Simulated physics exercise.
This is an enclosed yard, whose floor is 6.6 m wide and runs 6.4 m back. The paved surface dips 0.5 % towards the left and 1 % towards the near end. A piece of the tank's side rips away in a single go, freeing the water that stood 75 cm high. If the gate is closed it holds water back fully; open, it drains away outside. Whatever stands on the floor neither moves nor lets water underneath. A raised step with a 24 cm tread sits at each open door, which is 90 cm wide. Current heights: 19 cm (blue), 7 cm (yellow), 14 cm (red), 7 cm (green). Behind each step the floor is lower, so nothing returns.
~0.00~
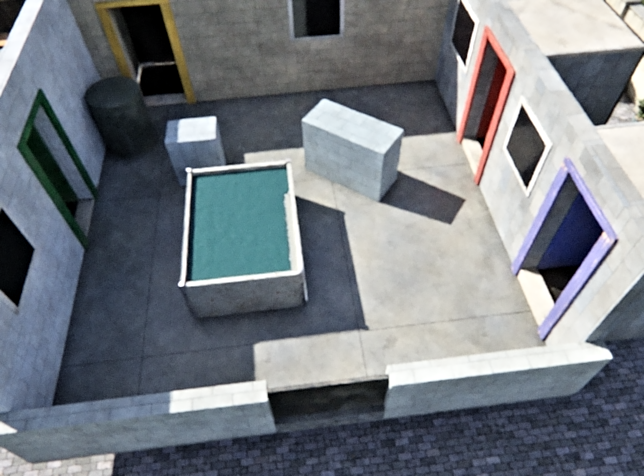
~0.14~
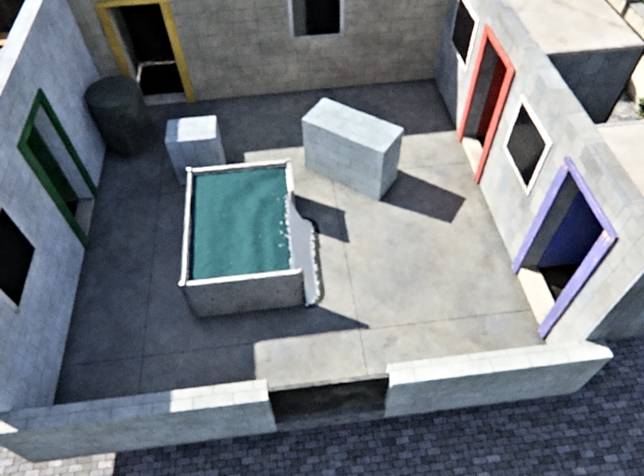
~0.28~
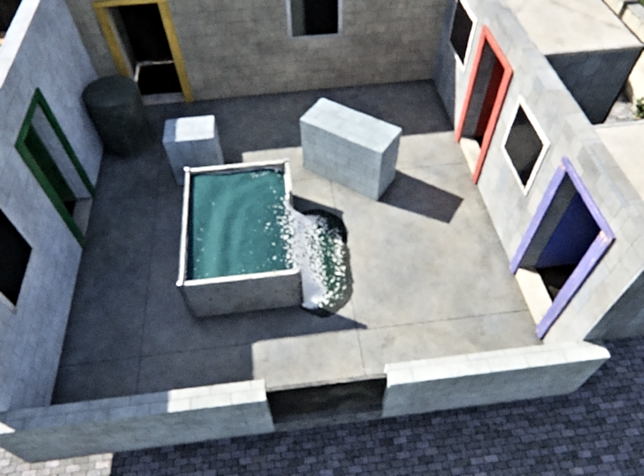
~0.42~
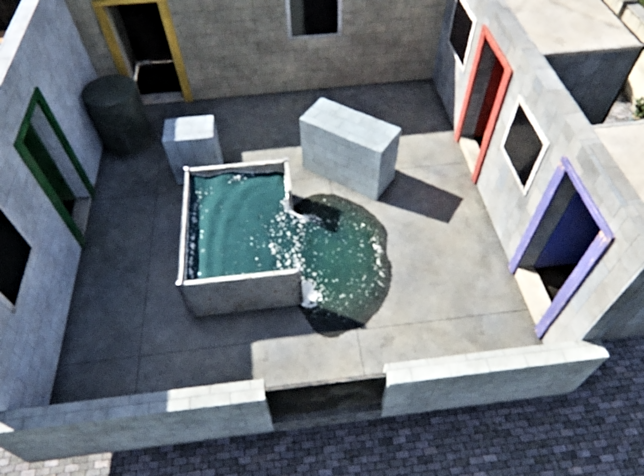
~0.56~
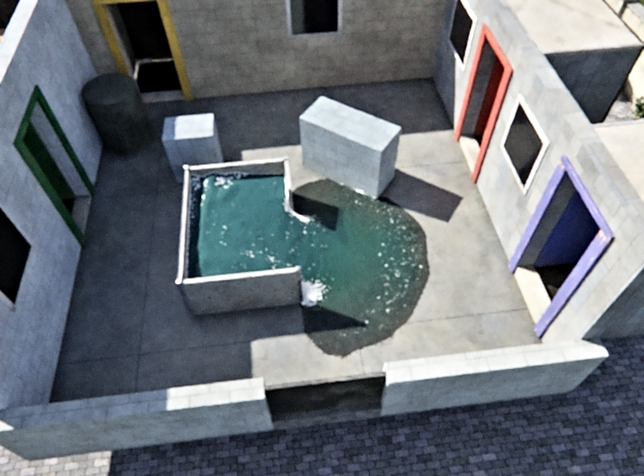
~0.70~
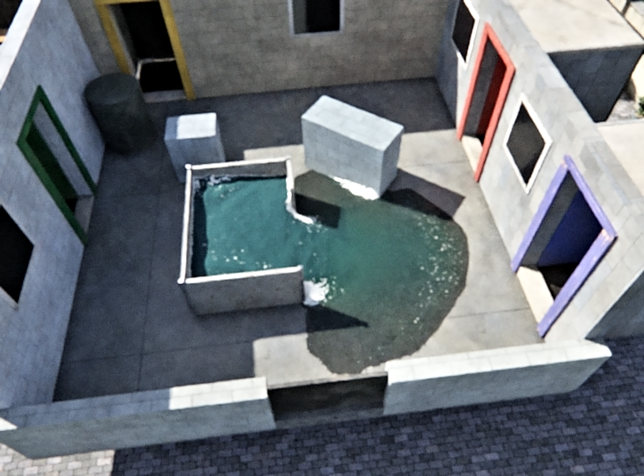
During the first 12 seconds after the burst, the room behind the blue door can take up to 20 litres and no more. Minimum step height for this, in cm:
27 cm, roughly.
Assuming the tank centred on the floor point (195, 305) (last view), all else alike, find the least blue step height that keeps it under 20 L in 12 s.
I'd put it at close to 30 cm.
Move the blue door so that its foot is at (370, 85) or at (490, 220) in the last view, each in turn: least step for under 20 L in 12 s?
About 9.0 cm for the first and 27 cm for the second.
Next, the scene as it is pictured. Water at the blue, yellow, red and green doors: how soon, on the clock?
Arrival times - blue: 1.0 s; yellow: 6.0 s; red: 1.4 s; green: 7.5 s.
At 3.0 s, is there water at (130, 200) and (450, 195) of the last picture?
Note: Point one not yet reached; point two reached.
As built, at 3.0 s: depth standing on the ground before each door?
Depth (cm): Blue 26 / yellow 0 / red 13 / green 0.
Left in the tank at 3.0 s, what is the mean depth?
The mean depth is about 19 cm.
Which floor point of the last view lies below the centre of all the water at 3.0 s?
Around (388, 252).
After 1.4 s water covers 30 % of the floor, deepest (34 cm) near (503, 257); 29 cm at the blue door, 5 litres in over its 19 cm step.
After 3.0 s water covers 45 % of the floor, deepest (28 cm) near (549, 368); 26 cm at the blue door, 71 litres in over its 19 cm step.
After 12.0 s water covers 100 % of the floor, deepest (12 cm) near (85, 246); 5 cm at the blue door, 80 litres in over its 19 cm step.
At the blue door as built, the water arrived by 1.0 s and peaked near 32 cm at 2.4 s.
With a step of 23.5 cm, 39 litres would have come in within the 12 s; with 32 cm, 4 litres. So under 20 litres takes about 27 cm.
